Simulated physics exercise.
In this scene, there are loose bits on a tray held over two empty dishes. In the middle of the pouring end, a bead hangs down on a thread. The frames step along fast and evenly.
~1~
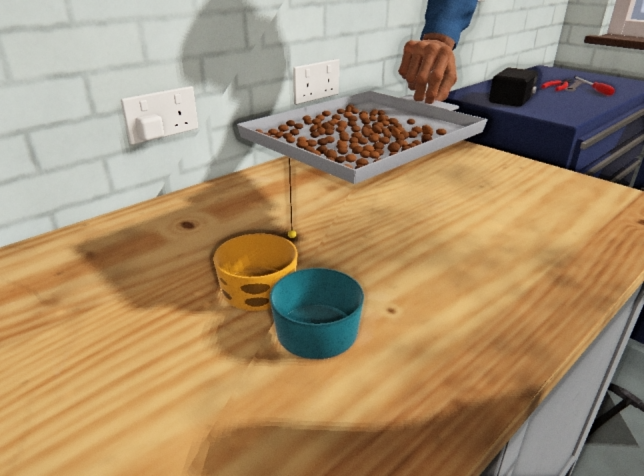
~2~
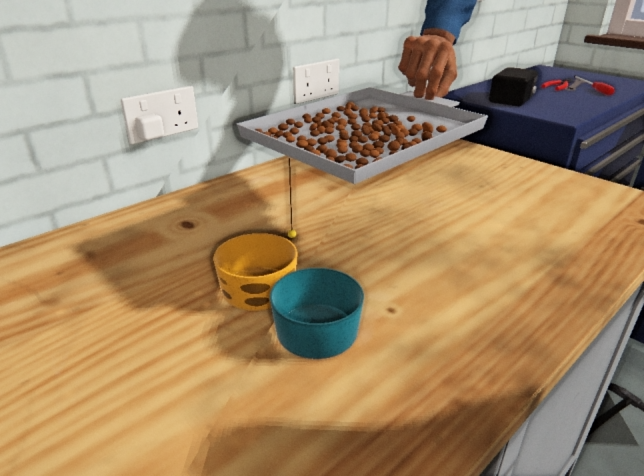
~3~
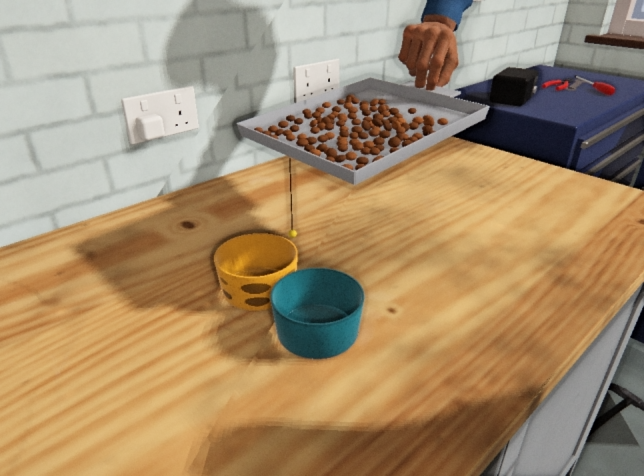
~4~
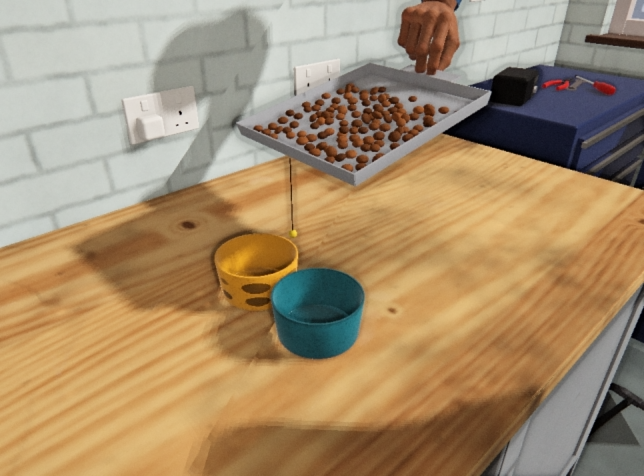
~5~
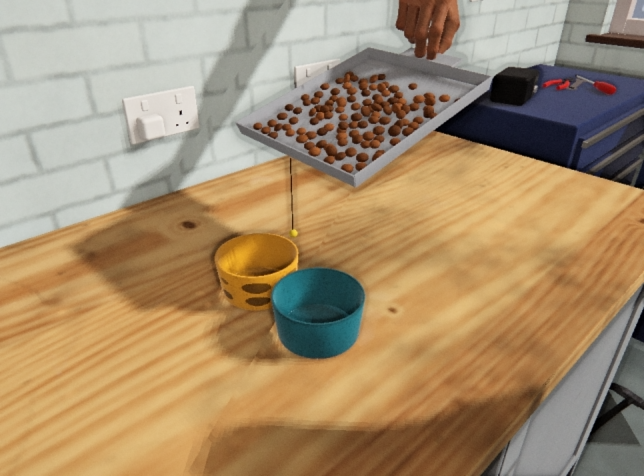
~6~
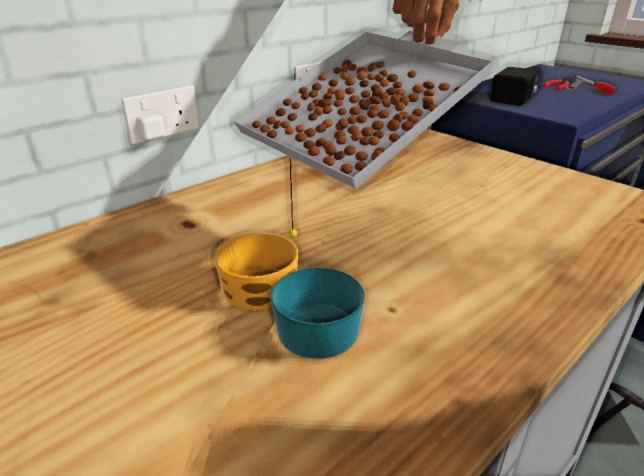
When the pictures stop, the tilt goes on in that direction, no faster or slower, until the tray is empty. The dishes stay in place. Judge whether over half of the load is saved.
Compared with the spill, the catch will be larger.
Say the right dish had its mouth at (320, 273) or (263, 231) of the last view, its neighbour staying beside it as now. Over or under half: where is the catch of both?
Taking the places in turn, it's past half and then shy of half.
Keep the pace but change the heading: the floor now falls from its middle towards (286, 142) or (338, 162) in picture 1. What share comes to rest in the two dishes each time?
30 % then 60 %, roughly.
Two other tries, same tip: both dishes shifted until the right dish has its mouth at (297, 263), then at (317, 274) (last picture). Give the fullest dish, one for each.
Result, try one: The dish further right; try two: The dish further right.
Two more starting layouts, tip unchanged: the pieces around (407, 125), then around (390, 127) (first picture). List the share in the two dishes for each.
You'd get about 80 per cent first and about 80 per cent second.
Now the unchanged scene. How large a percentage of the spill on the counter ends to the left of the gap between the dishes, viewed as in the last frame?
That's about 60 per cent of the spill.
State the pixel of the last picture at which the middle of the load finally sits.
Once it all stops, the middle lies near (291, 310).
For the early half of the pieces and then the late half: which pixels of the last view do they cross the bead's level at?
First part (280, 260), rest (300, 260).
Just after the last frame, tray tipped steeply; almost all on the tray; about a tenth in the air.
A moment on, tray tipped past a quarter turn; roughly a quarter on the tray; roughly a quarter in the right dish; roughly a quarter in the left dish; about a tenth outside both; about a tenth in the air.
Further on, tray tipped past a quarter turn; roughly half in the right dish; roughly a third in the left dish; roughly a quarter outside both.
When it is over, tray tipped past a quarter turn; roughly half in the right dish; roughly a third in the left dish; roughly a quarter outside both.
